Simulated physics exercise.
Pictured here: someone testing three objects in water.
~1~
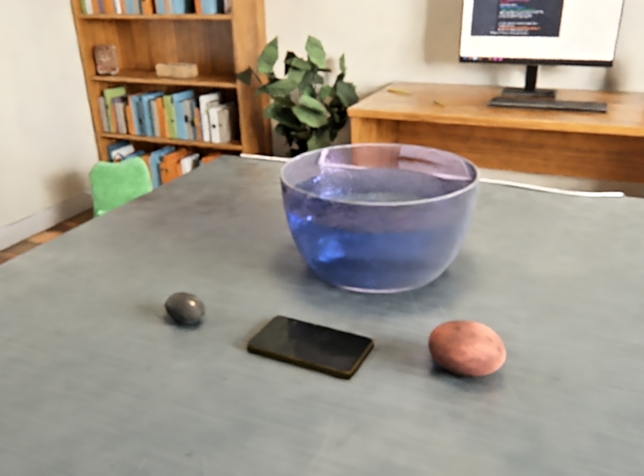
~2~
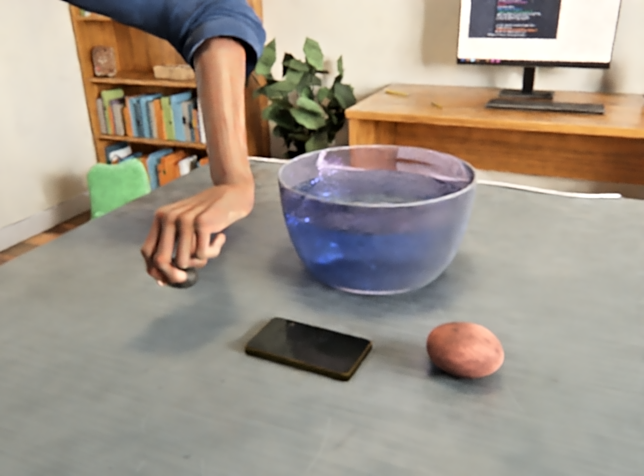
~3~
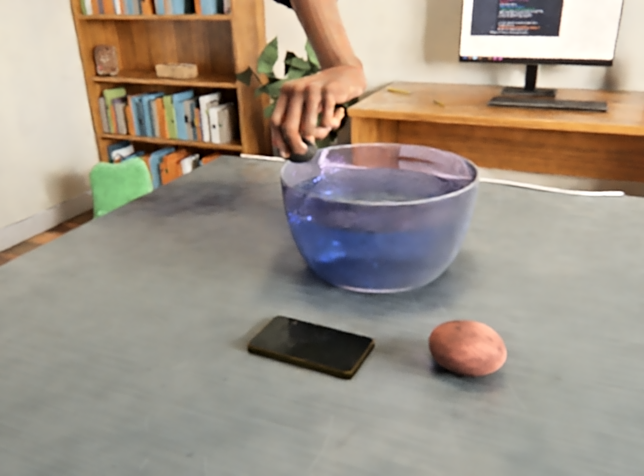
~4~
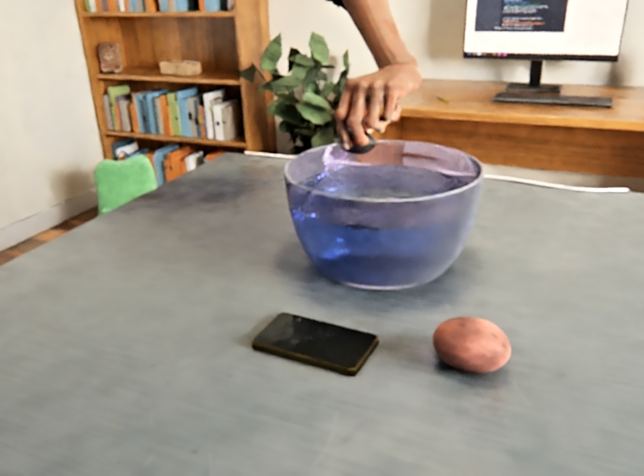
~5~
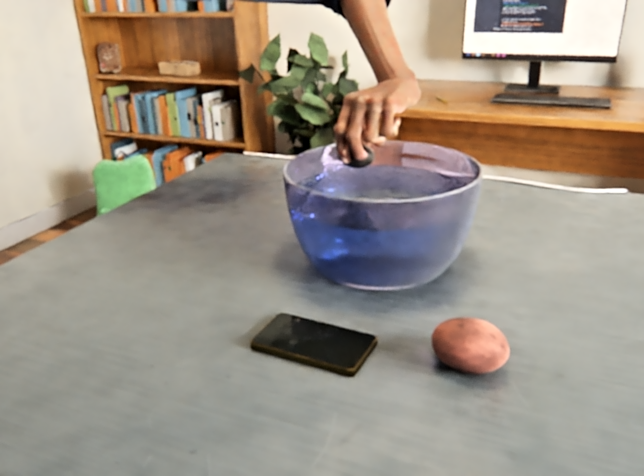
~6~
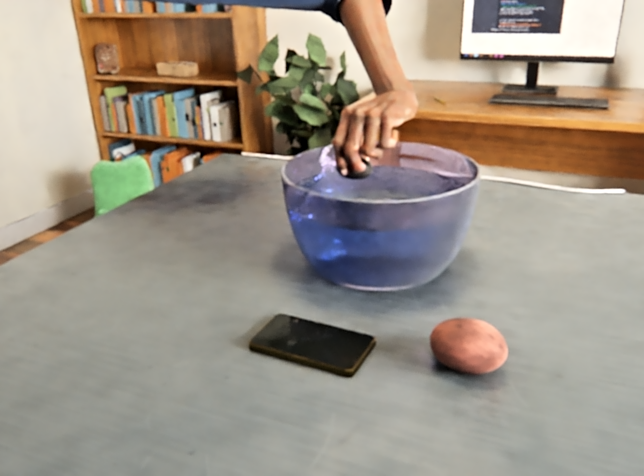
A hand picks up the dark stone, carries it right, and lowers it over the water.
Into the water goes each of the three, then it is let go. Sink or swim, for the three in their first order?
So the left falls to the base, the middle falls to the base, and the right falls to the base.
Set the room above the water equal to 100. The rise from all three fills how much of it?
Roughly 12 %.
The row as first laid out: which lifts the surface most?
It has to be the far-right piece.
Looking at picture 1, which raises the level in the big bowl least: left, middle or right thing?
Answer: The body at the left end.
Shortly, the stone ends at the bottom.
Then, the phone ends at the bottom.
At the finish, the potato ends at the bottom; afloat, none of them.
